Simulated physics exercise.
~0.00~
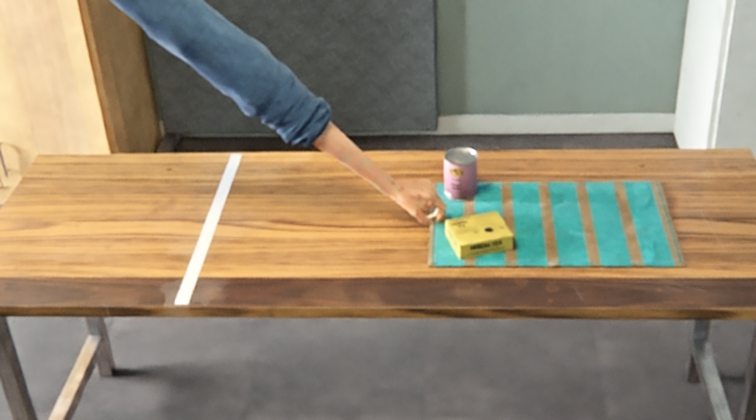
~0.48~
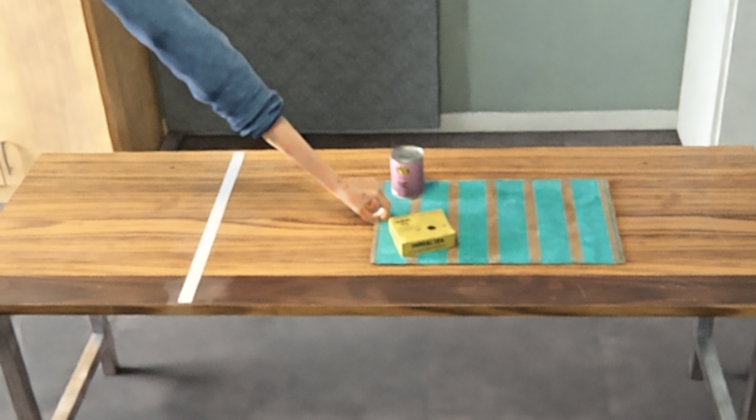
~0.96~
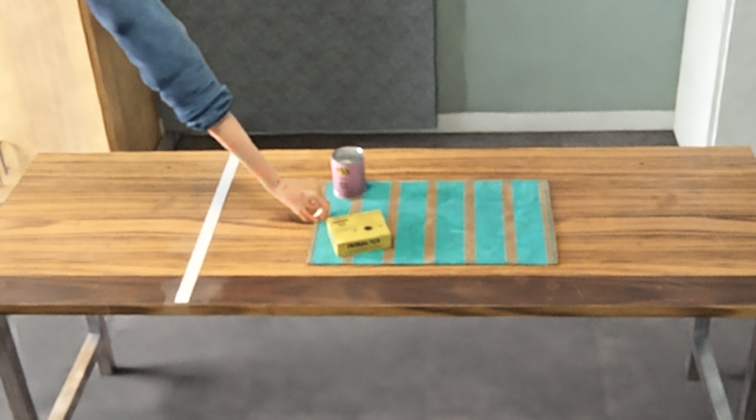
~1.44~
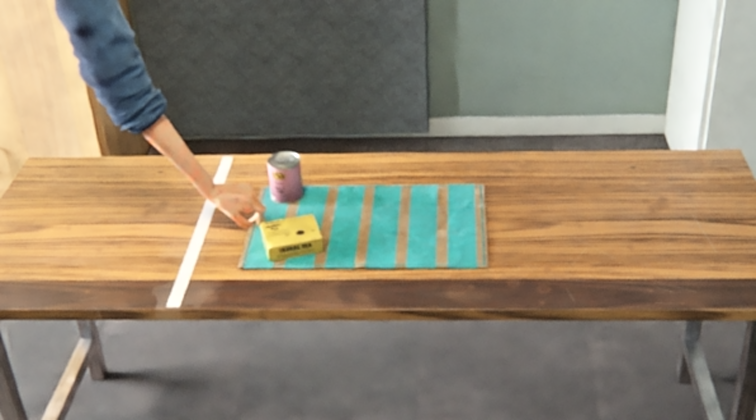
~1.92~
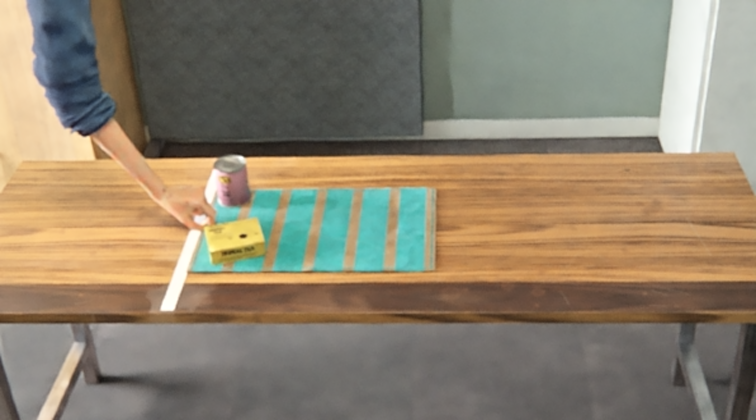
In the video, a hand grips the left edge of a striped turquoise tea towel and drags it leftward across a wooden desk, carrying an upright pink tin and a yellow packet, until the towel's edge reaches a white tape line with both items still on the cloth.
